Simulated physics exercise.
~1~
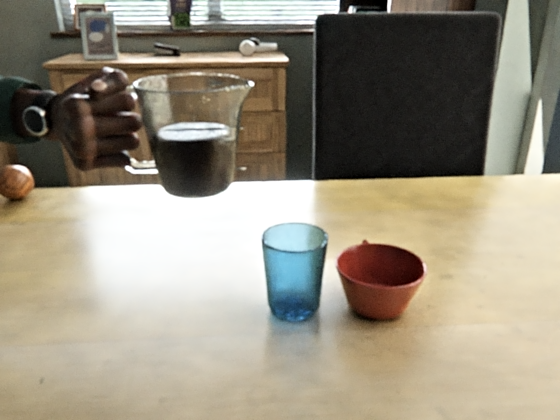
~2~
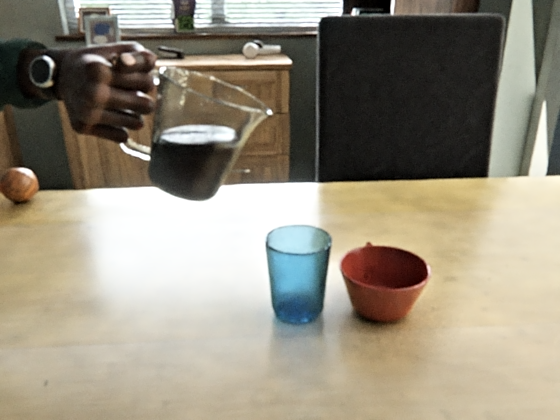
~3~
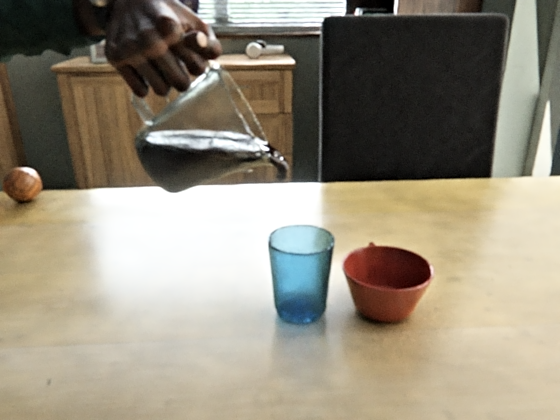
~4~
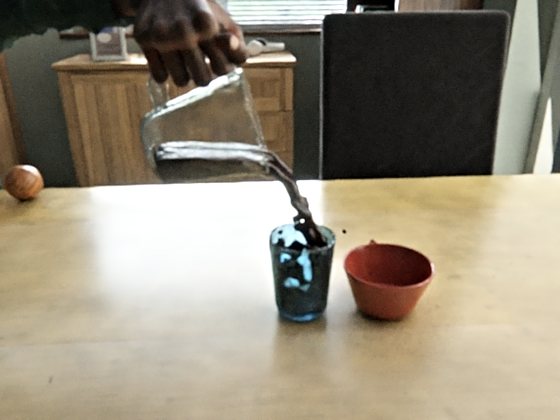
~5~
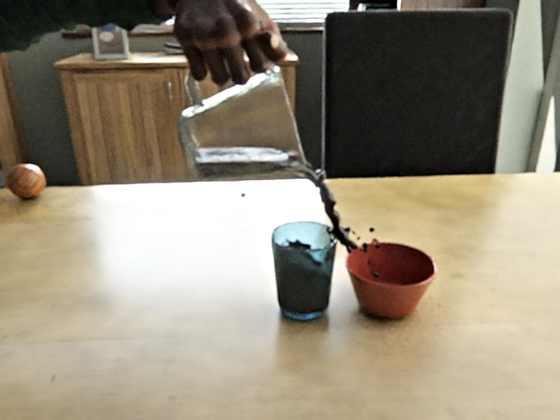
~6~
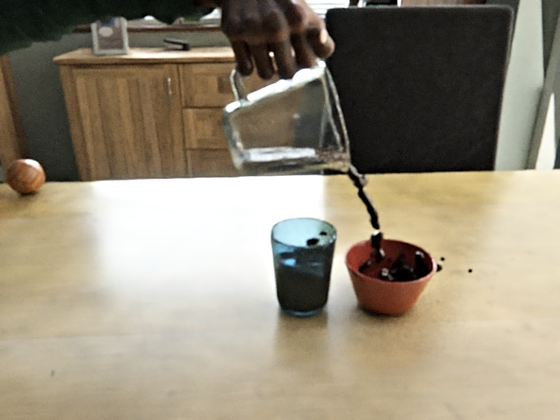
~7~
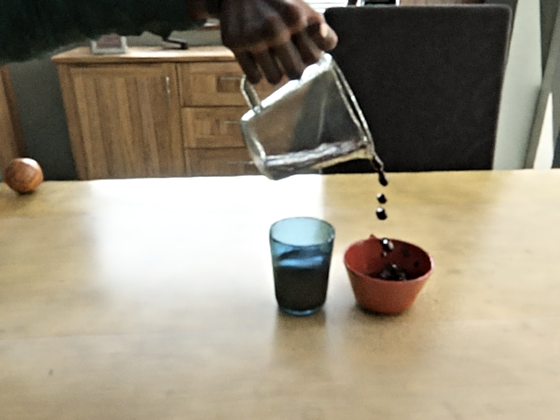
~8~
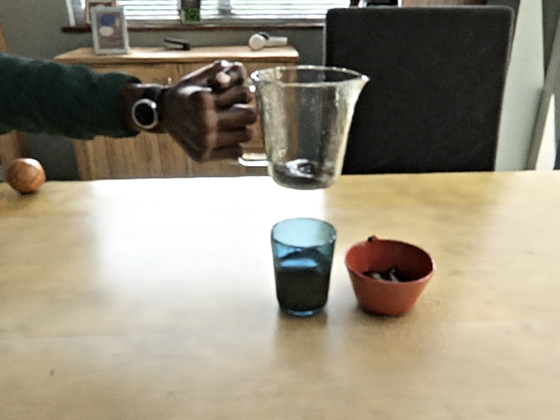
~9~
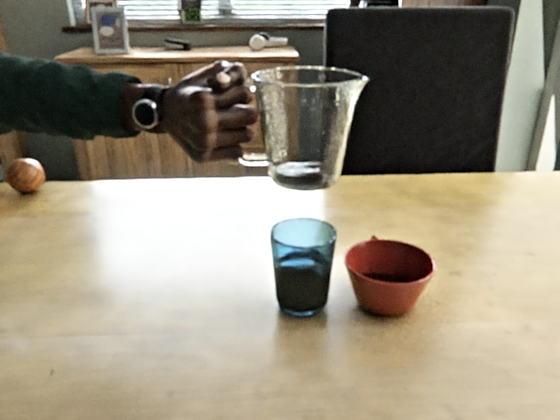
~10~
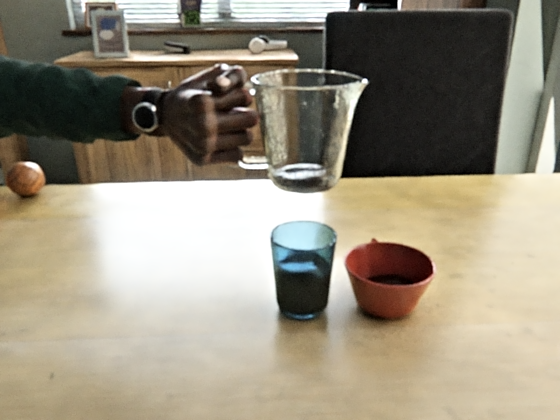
A hand tilting a glass jug of dark coffee, filling a blue glass then a red cup, and levelling the nearly empty jug.
